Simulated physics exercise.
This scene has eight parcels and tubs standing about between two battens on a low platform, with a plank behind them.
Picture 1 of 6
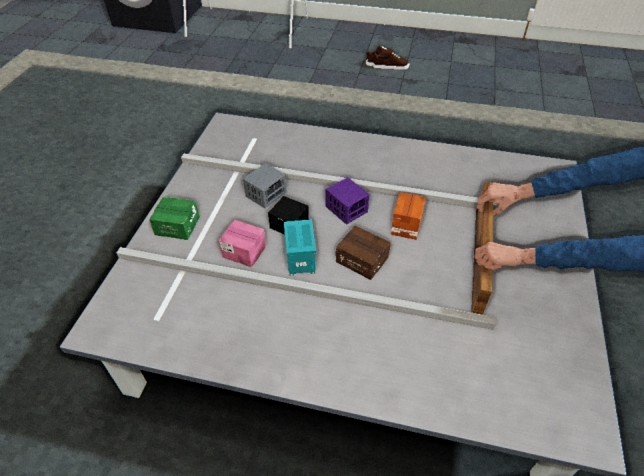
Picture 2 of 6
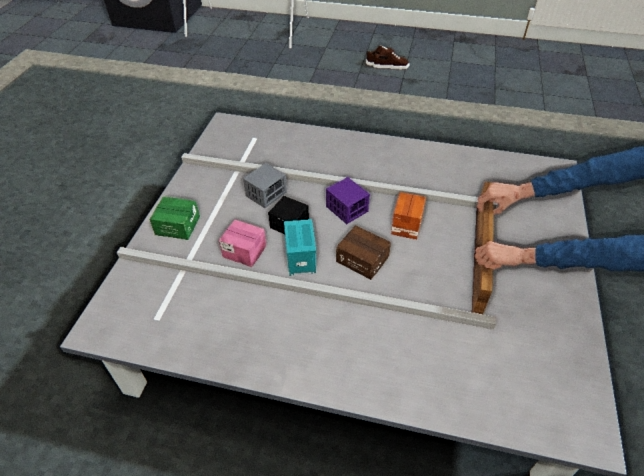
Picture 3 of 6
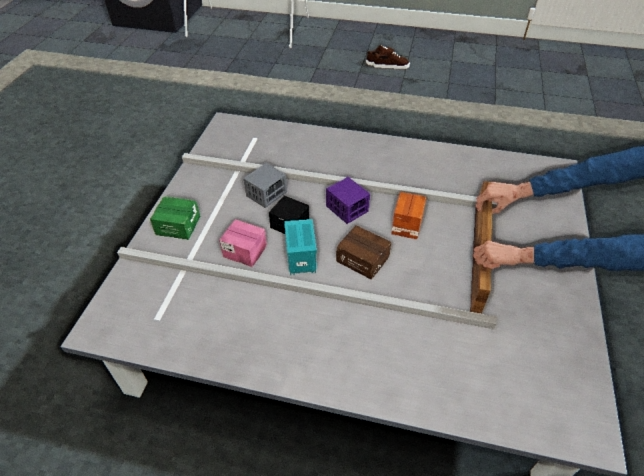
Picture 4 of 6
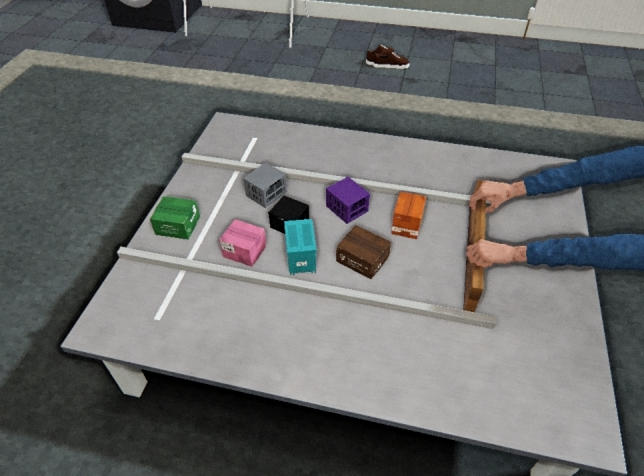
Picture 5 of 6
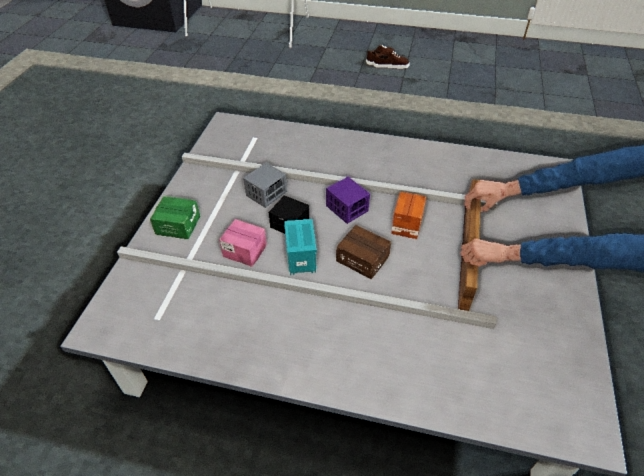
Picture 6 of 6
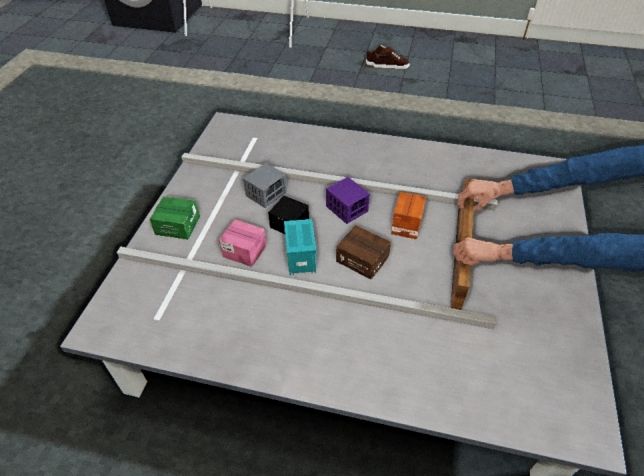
Two hands slide a wooden plank slightly left between two battens toward eight still, colourful boxes.
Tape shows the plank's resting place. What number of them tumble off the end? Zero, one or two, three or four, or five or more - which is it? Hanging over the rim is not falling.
It will most likely knock three or four off.
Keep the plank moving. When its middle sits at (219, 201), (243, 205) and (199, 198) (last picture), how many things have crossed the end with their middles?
3, 1 and 4.
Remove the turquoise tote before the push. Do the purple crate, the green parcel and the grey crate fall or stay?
The purple crate remains in place while the green parcel falls away, and the grey crate falls away.
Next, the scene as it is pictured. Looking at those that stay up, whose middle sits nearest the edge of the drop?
It's the turquoise tote.
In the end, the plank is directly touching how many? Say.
The figure is 2.
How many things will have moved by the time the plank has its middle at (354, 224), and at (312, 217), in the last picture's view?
So 4, and at the other place 7.
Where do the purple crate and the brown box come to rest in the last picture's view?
First (191, 172), then (181, 225).
Soon after, none off yet; green parcel at rest near (175, 218); grey crate at rest near (265, 185); pink parcel at rest near (243, 243).
Then, none off yet; green parcel moving near (174, 217); grey crate moved about its own width near (236, 178); pink parcel moved about its own width near (198, 236).
By the end, the number that fall off is three or four; fallen, pink parcel, grey crate and green parcel.
